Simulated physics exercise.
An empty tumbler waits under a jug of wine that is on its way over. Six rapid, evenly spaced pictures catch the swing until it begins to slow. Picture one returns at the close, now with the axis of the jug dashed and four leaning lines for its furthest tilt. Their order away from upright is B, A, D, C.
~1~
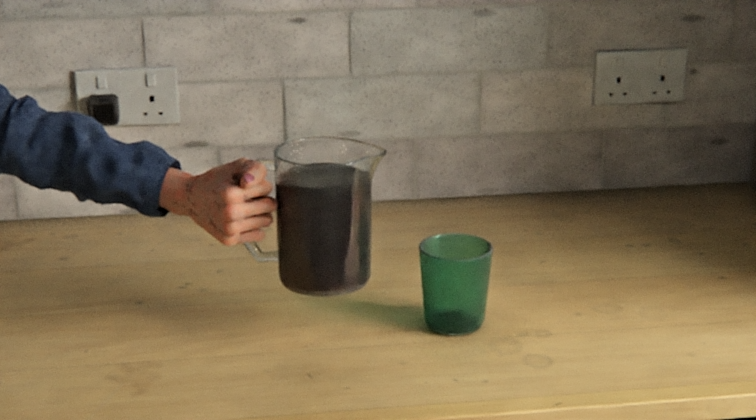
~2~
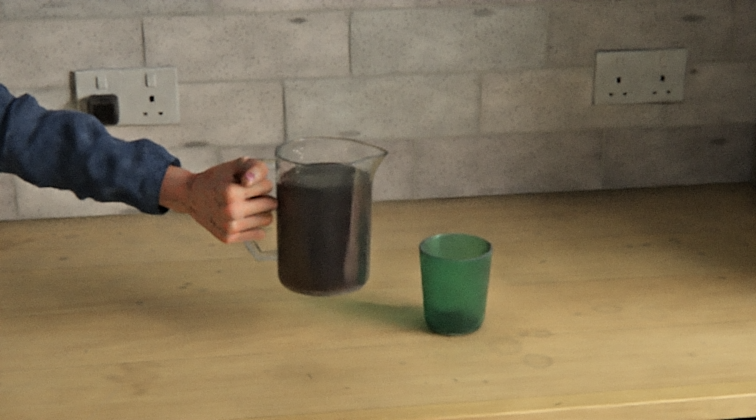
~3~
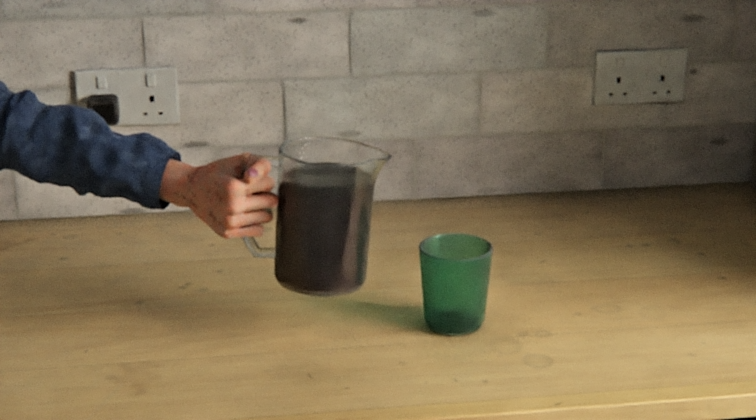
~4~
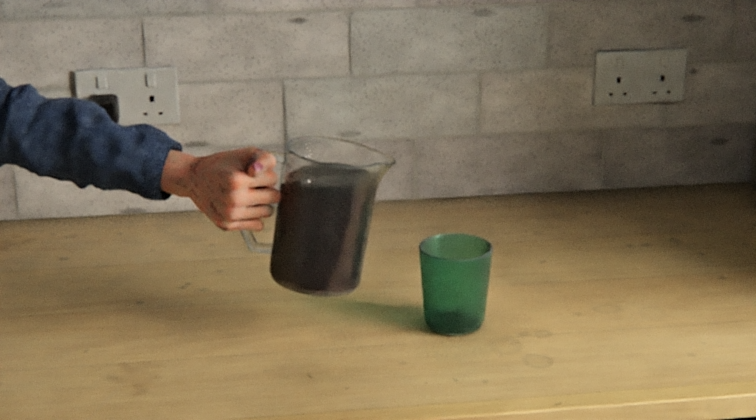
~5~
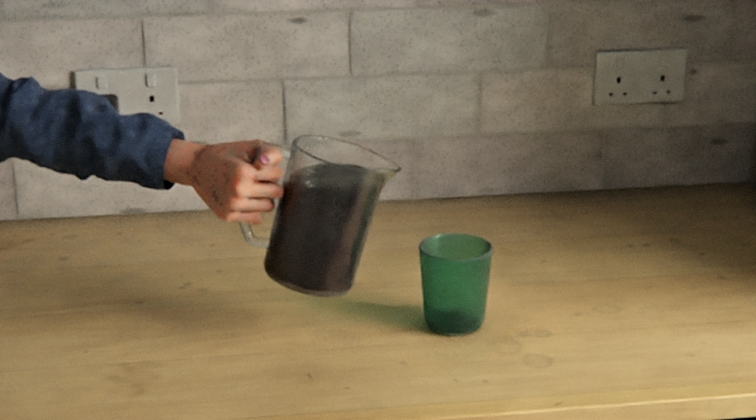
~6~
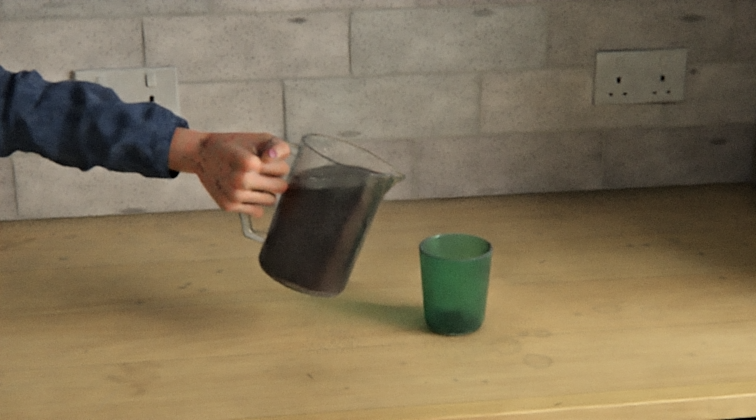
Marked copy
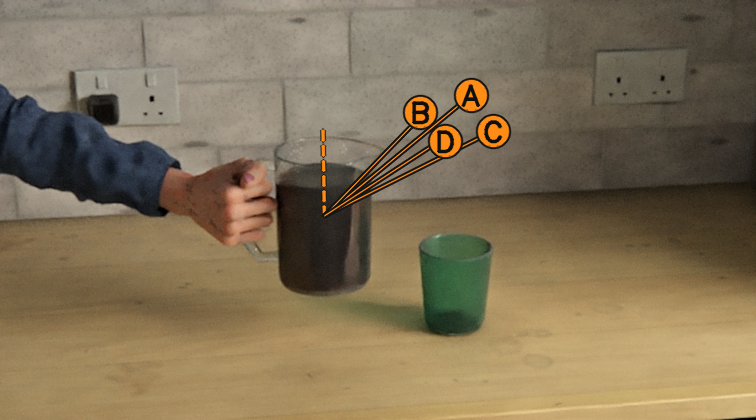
A hand holding a glass jug of dark liquid gradually tilts it rightward beside a green tumbler.
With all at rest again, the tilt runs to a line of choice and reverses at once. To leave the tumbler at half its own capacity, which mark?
Go for A.
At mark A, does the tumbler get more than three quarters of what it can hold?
No.
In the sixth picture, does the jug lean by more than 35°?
No, it does not.
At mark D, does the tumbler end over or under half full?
Over half.
On the marked copy, A at (457, 106); B at (410, 126); C at (478, 138); D at (429, 147).
With A, the tumbler ends with about 49 % of what it can hold.
With B, the tumbler ends with about 32 % of what it can hold.
With C, the tumbler ends with about 92 % of what it can hold.
With D, the tumbler ends with about 69 % of what it can hold.
